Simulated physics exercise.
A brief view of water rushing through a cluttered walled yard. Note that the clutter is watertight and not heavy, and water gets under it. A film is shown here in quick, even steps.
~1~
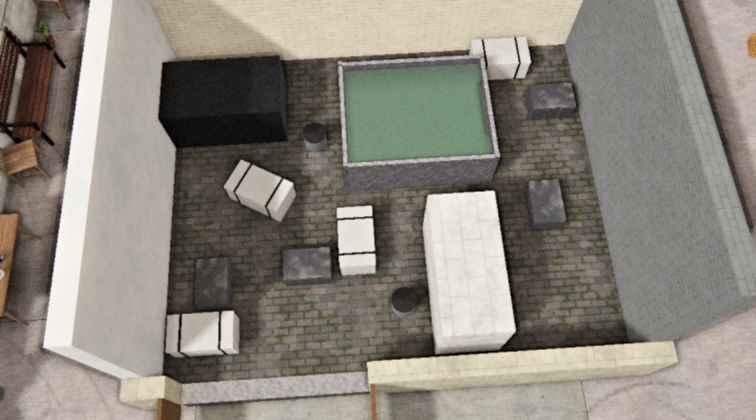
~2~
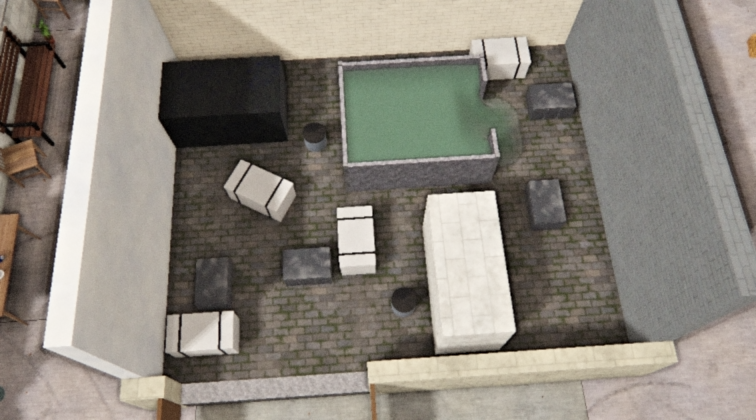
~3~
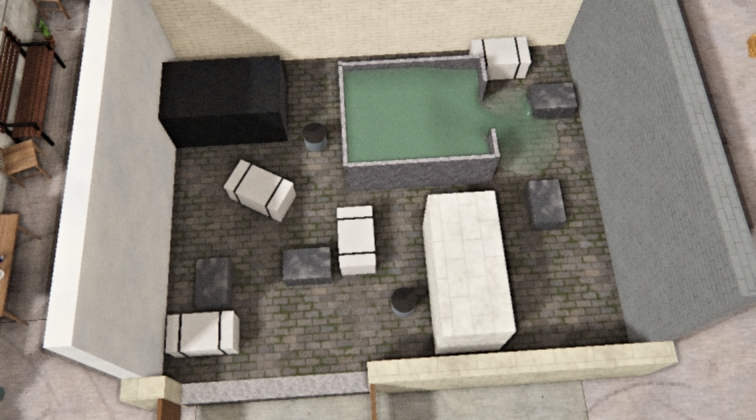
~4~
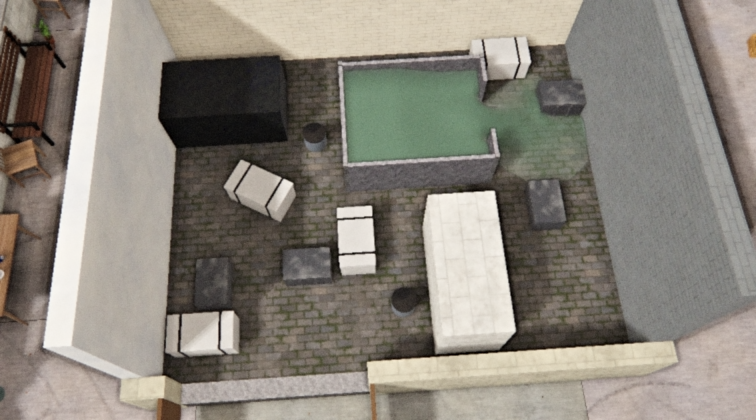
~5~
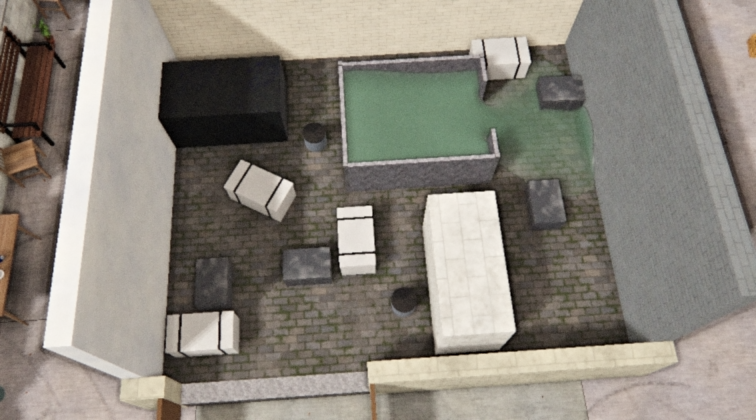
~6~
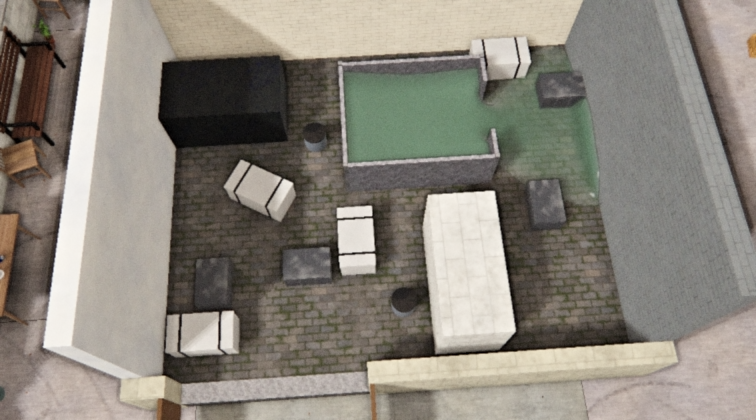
In this clip, green water bursts through the right side of a walled pool in a cluttered yard, spreading across the paving to the right wall and slightly shifting a dark block nearby, while the other objects stay put.
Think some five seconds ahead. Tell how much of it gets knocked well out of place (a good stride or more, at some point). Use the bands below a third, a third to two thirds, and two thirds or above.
It falls below a third.
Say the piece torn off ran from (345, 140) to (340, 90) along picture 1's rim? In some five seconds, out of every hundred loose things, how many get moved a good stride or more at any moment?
I'd say near 60 %.
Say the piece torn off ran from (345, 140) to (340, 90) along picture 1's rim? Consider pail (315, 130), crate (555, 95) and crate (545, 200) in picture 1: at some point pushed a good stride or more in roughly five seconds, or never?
One after another: Goes the distance, then goes the distance, then never gets that far.
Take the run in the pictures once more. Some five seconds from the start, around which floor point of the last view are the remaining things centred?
Mean floor position: Approx. (334, 207) px, last view.
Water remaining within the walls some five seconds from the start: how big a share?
I make it 100 per cent.
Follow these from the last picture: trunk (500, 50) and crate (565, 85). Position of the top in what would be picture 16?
Close to pixel (441, 55) and pixel (498, 60).
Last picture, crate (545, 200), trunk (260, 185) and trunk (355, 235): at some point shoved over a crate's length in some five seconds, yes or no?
Object by object as listed: Travels that far, falls short and falls short.
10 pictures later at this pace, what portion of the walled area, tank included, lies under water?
40 per cent, roughly.
A moment on, 0 of 10 are well off their spots; 1 afloat.
Next, 2 of 10 are well off their spots; 2 afloat.
Later, 3 of 10 are well off their spots; 2 afloat.
In the end, 3 of 10 are well off their spots, and 3 have been at some point; 3 afloat.
